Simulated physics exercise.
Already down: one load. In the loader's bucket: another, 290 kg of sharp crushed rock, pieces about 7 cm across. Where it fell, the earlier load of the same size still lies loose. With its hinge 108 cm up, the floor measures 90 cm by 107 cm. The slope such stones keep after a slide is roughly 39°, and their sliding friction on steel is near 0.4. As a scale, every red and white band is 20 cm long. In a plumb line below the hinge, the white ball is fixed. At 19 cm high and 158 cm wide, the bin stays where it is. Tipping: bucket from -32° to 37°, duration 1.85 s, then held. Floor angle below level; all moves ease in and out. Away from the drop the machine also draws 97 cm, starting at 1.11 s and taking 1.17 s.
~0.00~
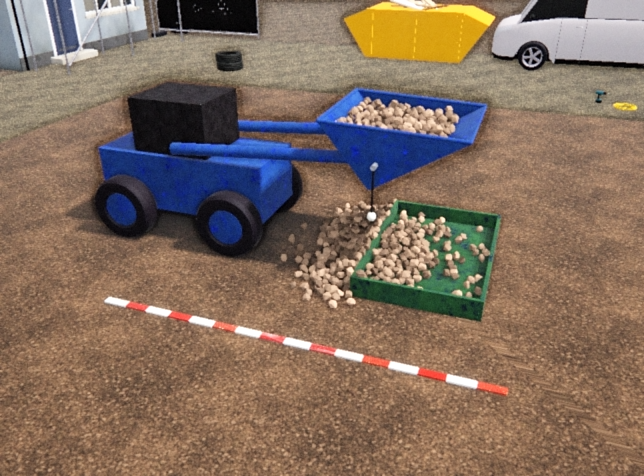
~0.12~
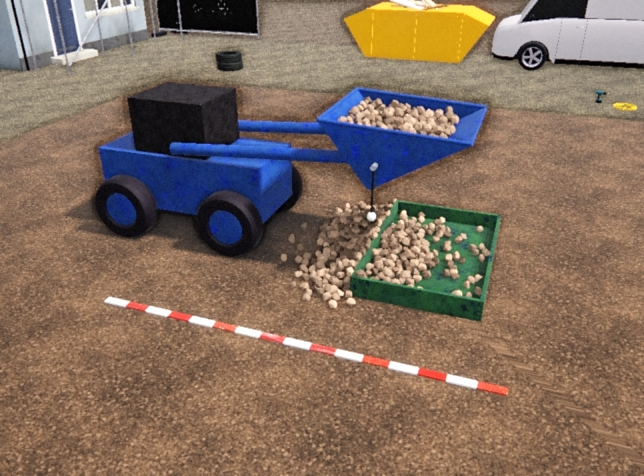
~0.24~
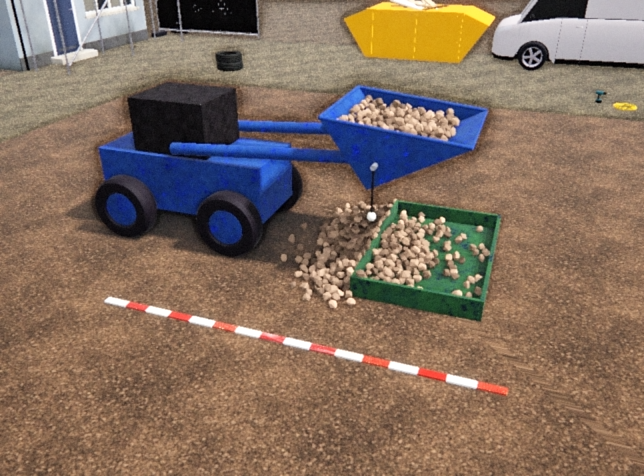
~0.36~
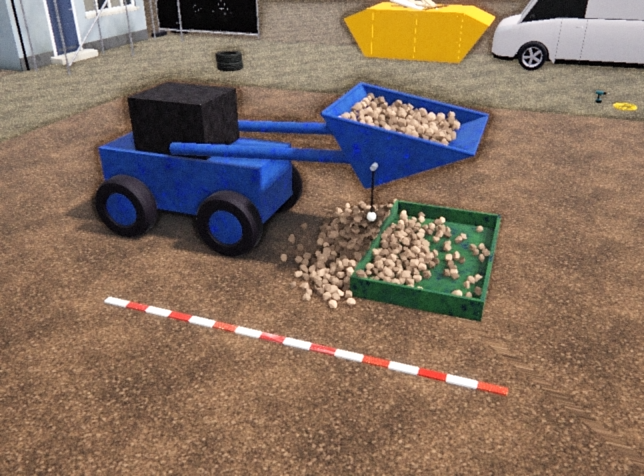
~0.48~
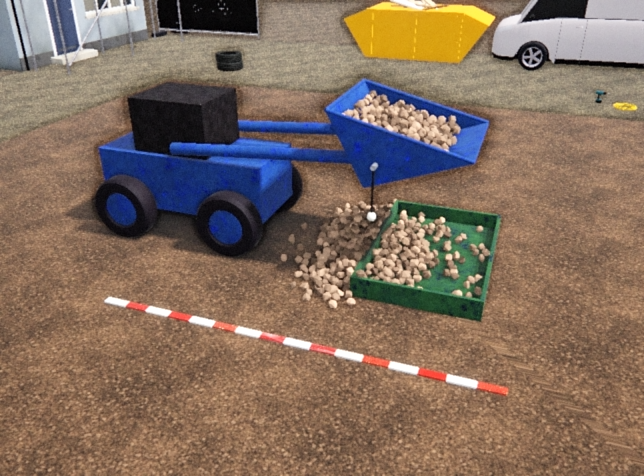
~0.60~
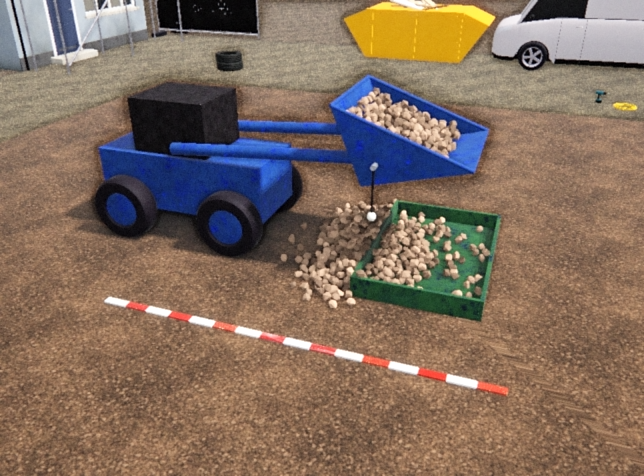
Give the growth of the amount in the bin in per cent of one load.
Close to 80 out of 100.
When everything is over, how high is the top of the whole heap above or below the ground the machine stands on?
40 cm.
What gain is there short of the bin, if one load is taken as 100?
Roughly 20 in a hundred, I'd estimate.
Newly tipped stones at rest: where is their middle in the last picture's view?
Centre at roughly (406, 240).
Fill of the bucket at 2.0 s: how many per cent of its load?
Still inside: Some 10 %.
After 1.4 s the floor is at 26°; in per cent of one load, 98 in the bucket, 68 short of the bin, 33 in the bin; the foremost stones are at (478, 269).
After 2.0 s the floor is at 37°; in per cent of one load, 11 in the bucket, 79 short of the bin, 110 in the bin; the foremost stones are at (481, 267).
After 2.7 s the floor is at 37°; in per cent of one load, 0 in the bucket, 88 short of the bin, 112 in the bin, 1 beside or beyond the bin; the foremost stones are at (482, 274).
After 5.3 s the floor is at 37°; in per cent of one load, 0 in the bucket, 88 short of the bin, 112 in the bin, 1 beside or beyond the bin; the foremost stones are at (482, 274). Net gain in the bin, 80.
